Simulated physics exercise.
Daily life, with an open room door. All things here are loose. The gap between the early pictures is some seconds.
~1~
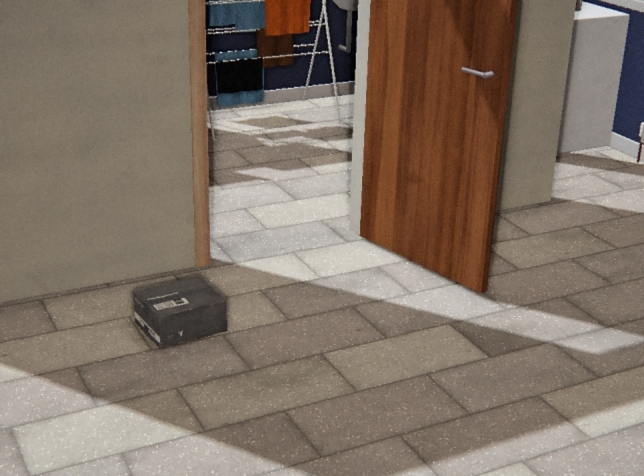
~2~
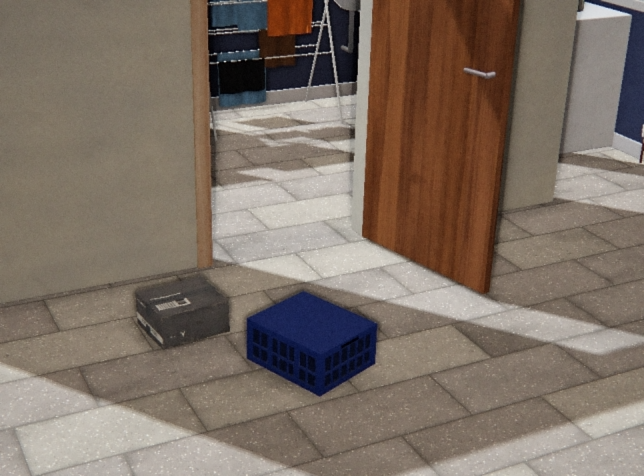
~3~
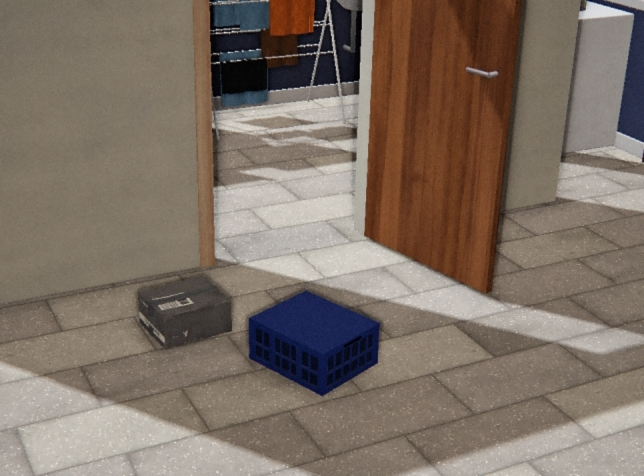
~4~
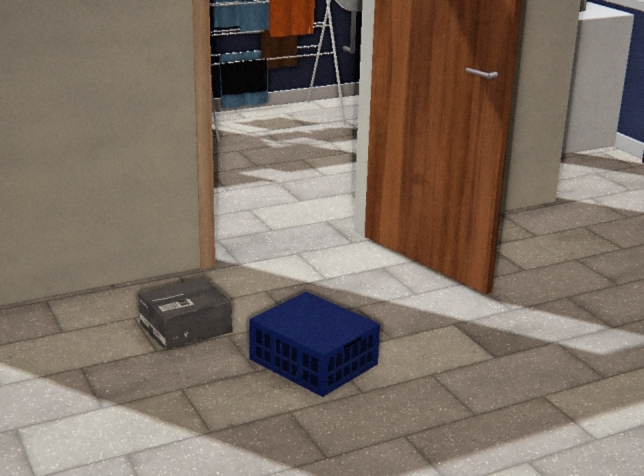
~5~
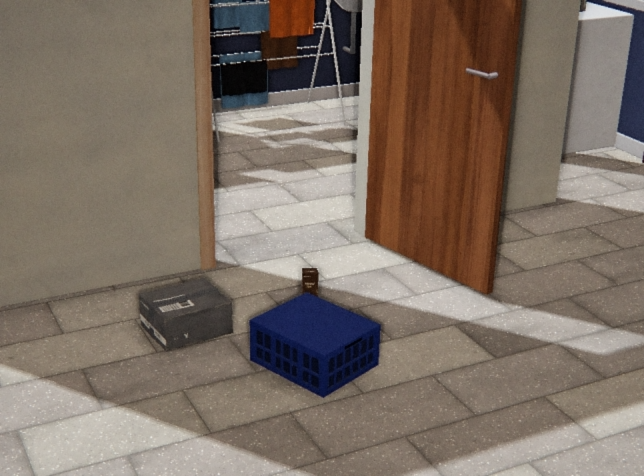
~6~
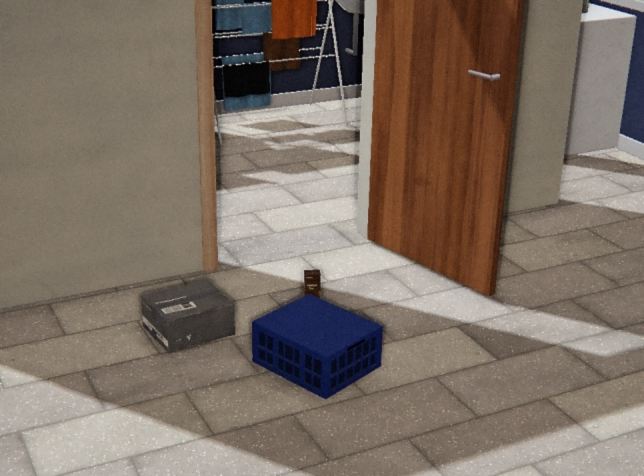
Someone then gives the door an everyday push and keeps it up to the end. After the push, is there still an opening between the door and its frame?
No: It finishes its swing.
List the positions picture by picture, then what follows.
The first picture shows door wide open and still; grey parcel (180, 311).
The second picture shows door wide open and still; grey parcel (183, 312); blue crate (311, 341).
The third picture shows door wide open and still; grey parcel (185, 311); blue crate (314, 341).
The fourth picture shows door wide open and still; grey parcel (185, 313); blue crate (314, 342).
The fifth picture shows door wide open and still; grey parcel (186, 313); blue crate (315, 343).
The sixth picture shows door wide open and still; brown carton (312, 295); grey parcel (188, 315).
Then, 0.50 s past the last view, door 84° open.
Then, 0.80 s past the last view, door 57° open.
Then, 1.00 s past the last view, door 37° open.
Then, 1.30 s past the last view, door 5° open.
Finally, door 0° open; all 3 still in place. Final places as the last picture's camera would see them, brown carton near (312, 295).
